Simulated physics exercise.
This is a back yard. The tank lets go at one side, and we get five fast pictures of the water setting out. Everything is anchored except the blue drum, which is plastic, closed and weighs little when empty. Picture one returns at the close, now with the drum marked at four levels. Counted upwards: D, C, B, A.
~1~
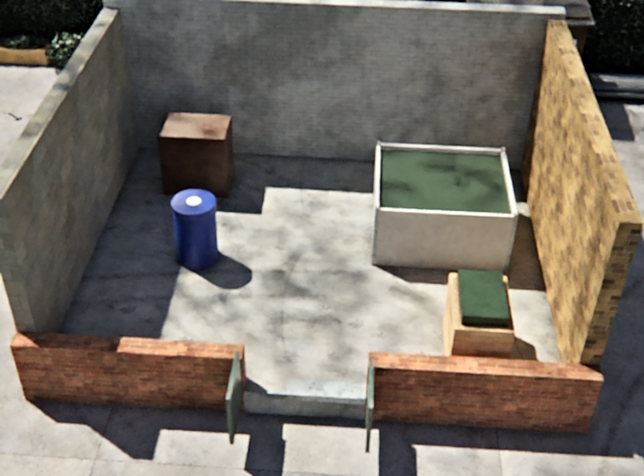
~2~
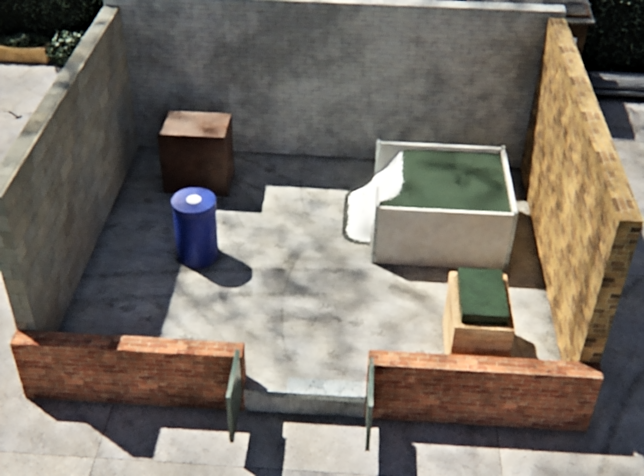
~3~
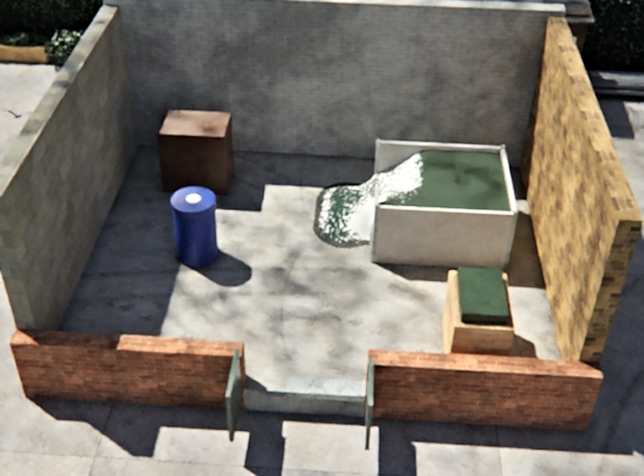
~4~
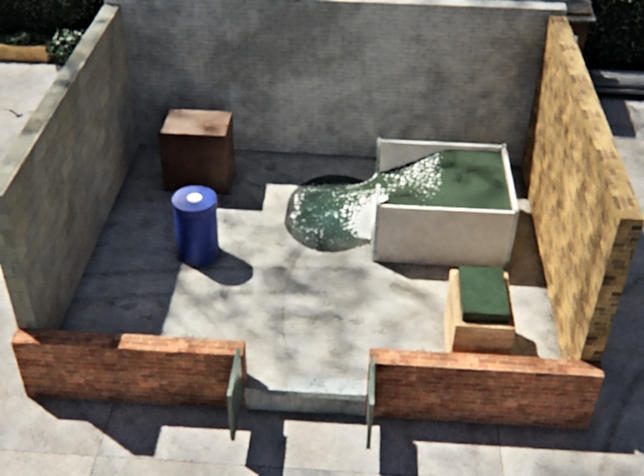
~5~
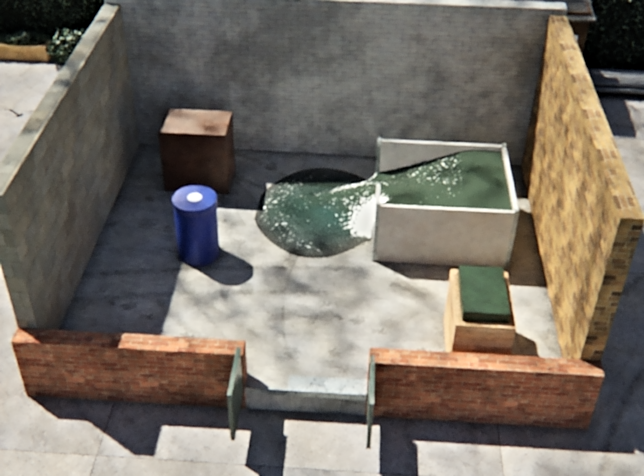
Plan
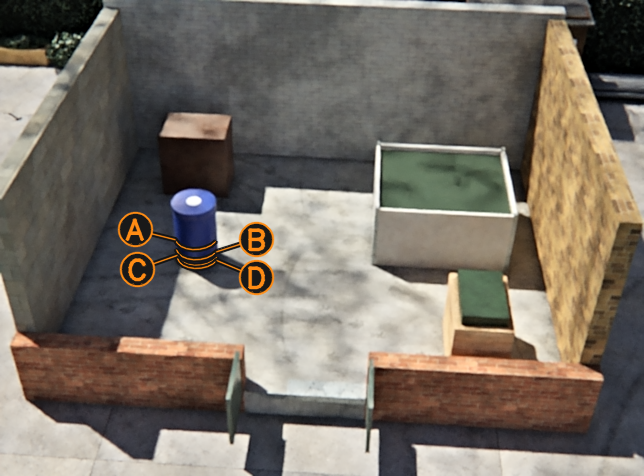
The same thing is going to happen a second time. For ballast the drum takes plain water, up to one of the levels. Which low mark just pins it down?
A is the one.
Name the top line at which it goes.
B.
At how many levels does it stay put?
One.
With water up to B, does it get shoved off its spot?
Yes, it does.
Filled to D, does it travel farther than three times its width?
Yes, it does.
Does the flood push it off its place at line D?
Yes.
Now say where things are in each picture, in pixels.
Lid of the blue drum at (193, 202); tank full, its middle at (443, 183); open gate at (306, 351).
Water covers 2 % of the ground and is seen nearest the drum at (351, 228).
Water covers 4 % of the ground and is seen nearest the drum at (319, 227).
Water covers 7 % of the ground and is seen nearest the drum at (290, 224).
Lid of the blue drum at (194, 198); water covers 11 % of the ground and is seen nearest the drum at (263, 225).
On the marked copy, A at (192, 249); B at (193, 259); C at (194, 265); D at (194, 268); from the bottom up D, C, B, A.
With A, it does not move.
With B, it is pushed about its own width away.
With C, it is pushed about 5 times its own width away.
With D, it is pushed about 6 times its own width away.
